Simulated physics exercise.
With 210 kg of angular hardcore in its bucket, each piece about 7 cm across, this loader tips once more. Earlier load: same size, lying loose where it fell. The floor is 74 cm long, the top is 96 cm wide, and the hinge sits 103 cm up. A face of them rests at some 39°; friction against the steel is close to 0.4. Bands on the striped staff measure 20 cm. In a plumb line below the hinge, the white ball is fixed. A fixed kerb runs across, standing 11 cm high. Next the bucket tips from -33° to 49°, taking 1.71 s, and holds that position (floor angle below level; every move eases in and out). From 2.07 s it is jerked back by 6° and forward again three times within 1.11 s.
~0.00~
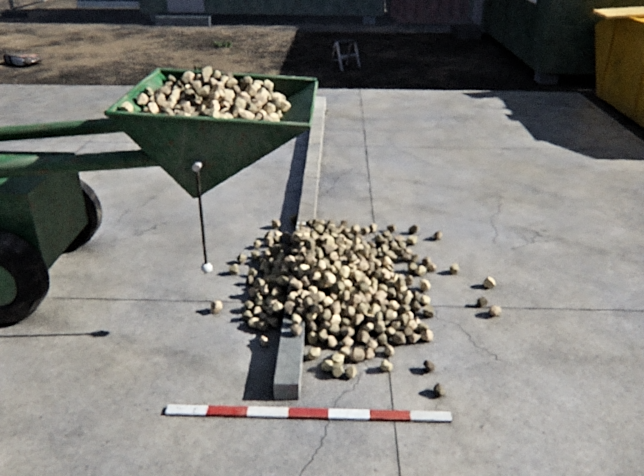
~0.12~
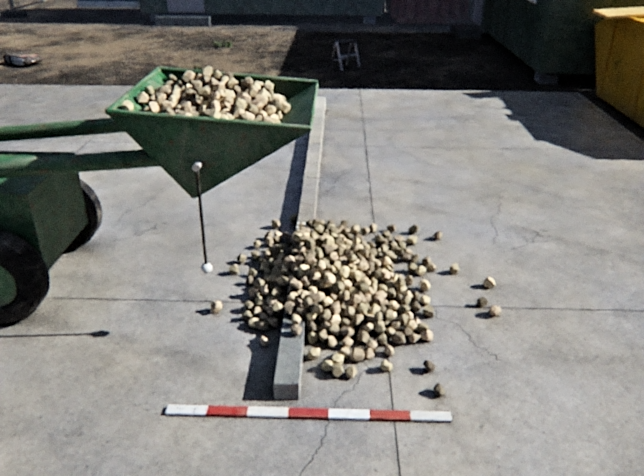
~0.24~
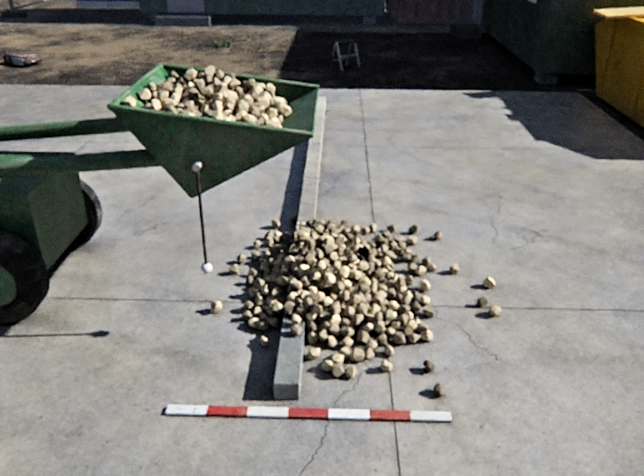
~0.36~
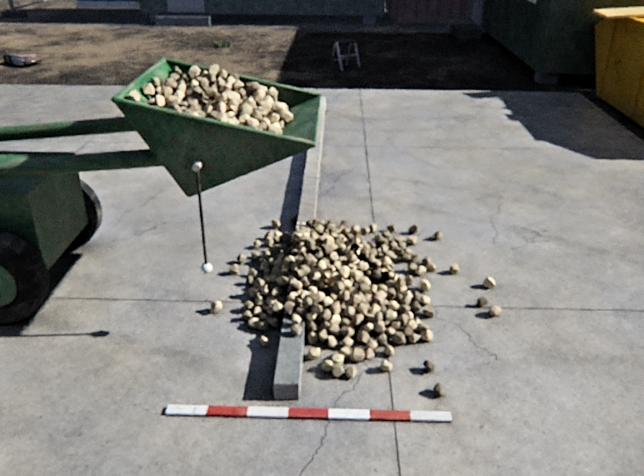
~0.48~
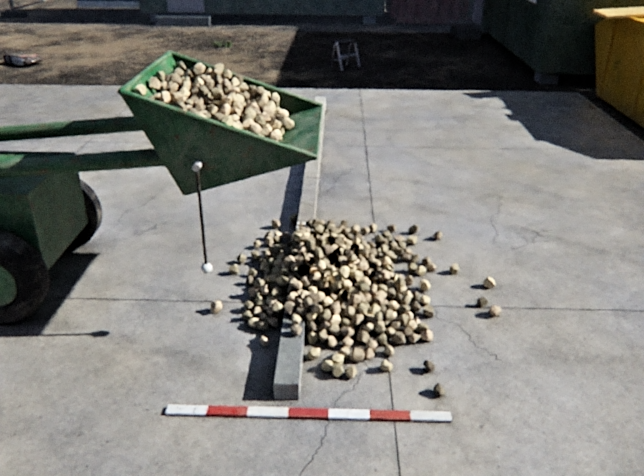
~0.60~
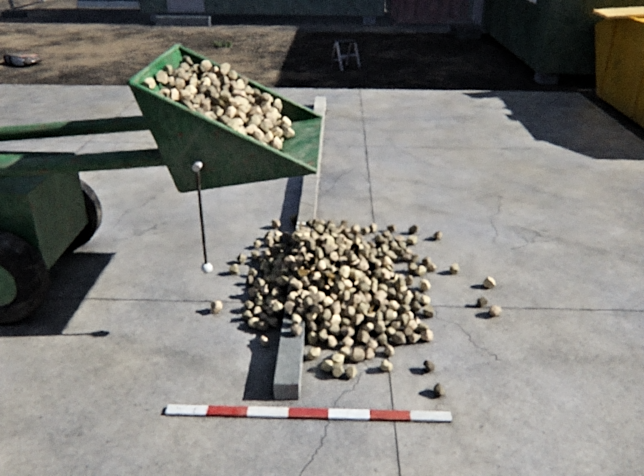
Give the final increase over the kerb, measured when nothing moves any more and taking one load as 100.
Close to 55 parts in a hundred.
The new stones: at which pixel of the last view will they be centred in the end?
The middle ends up near (314, 265).
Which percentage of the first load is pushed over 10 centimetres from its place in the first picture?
Close to 5 in a hundred of them.
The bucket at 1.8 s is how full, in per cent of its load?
Still inside: Some 10 %.
After 1.3 s the floor is at 36°; in per cent of one load, 94 in the bucket, 29 on this side of the kerb, 77 over the kerb; the foremost stones are at (452, 267).
After 1.8 s the floor is at 49°; in per cent of one load, 9 in the bucket, 70 on this side of the kerb, 121 over the kerb; the foremost stones are at (452, 267).
After 3.6 s the floor is at 49°; in per cent of one load, 0 in the bucket, 69 on this side of the kerb, 131 over the kerb; the foremost stones are at (466, 281).
After 6.1 s the floor is at 49°; in per cent of one load, 0 in the bucket, 69 on this side of the kerb, 131 over the kerb; the foremost stones are at (466, 281). Net gain over the kerb, 55.
